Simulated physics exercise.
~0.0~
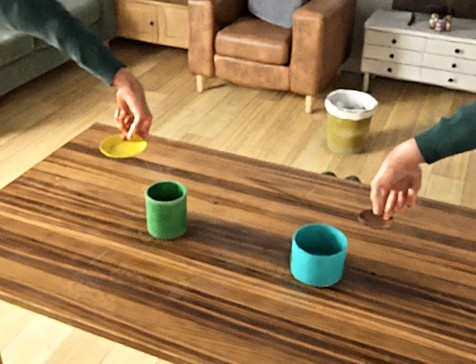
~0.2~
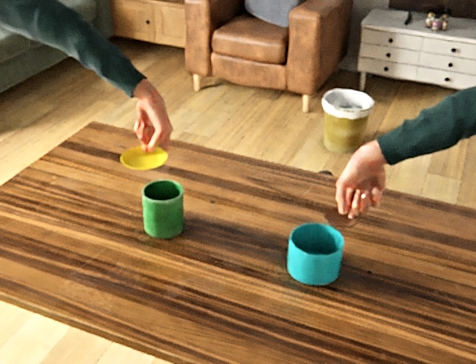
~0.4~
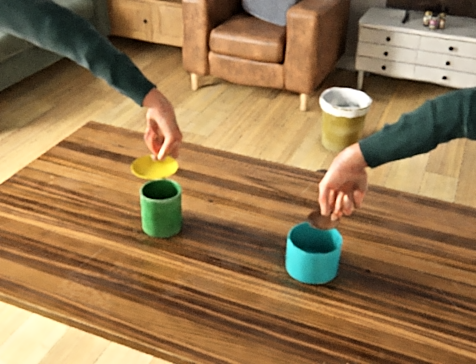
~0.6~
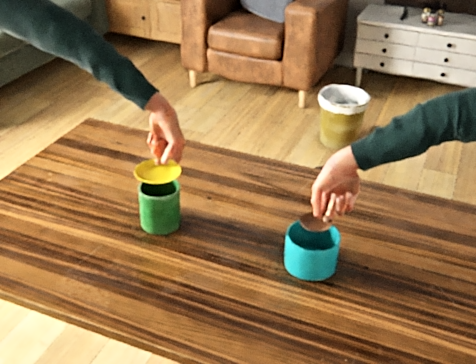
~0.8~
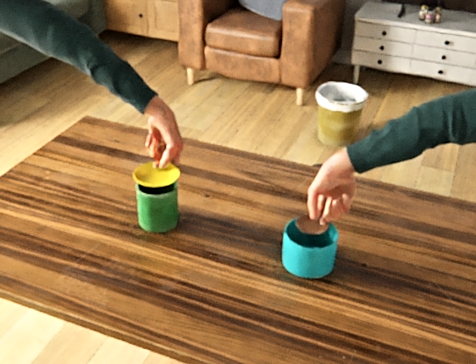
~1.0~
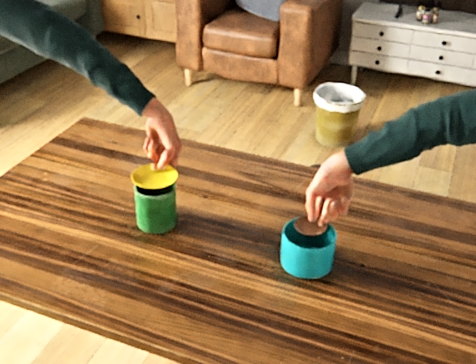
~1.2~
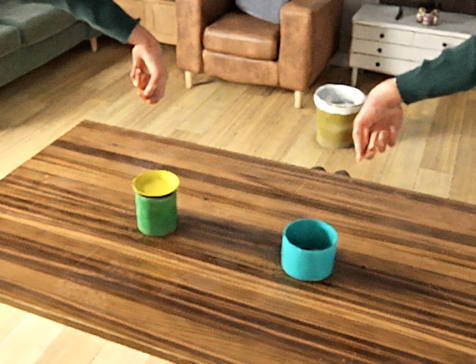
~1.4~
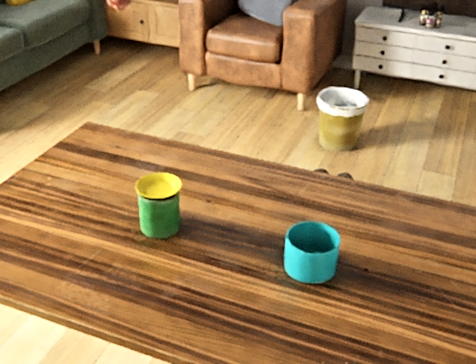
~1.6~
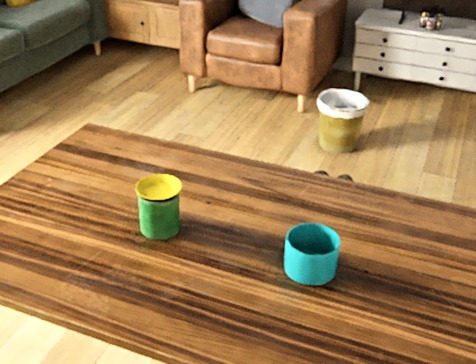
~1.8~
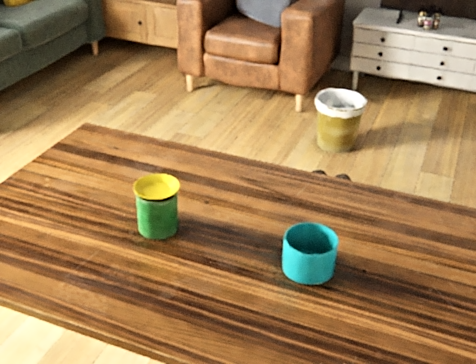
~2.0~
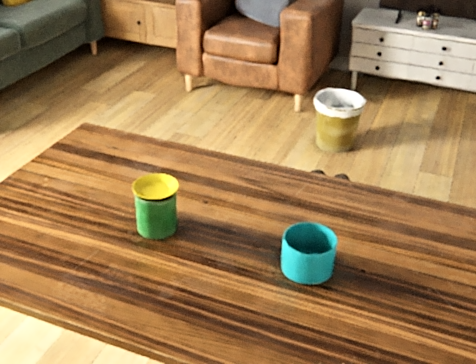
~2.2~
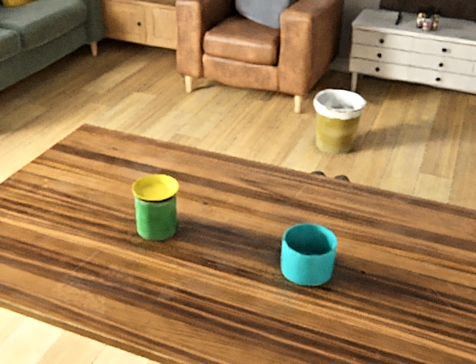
In this clip, two hands lower a yellow plate onto a green container at left and a brown disc over a wider turquoise one at right, then let go and withdraw. The yellow plate stays on the rim, while the brown disc drops inside, out of sight.
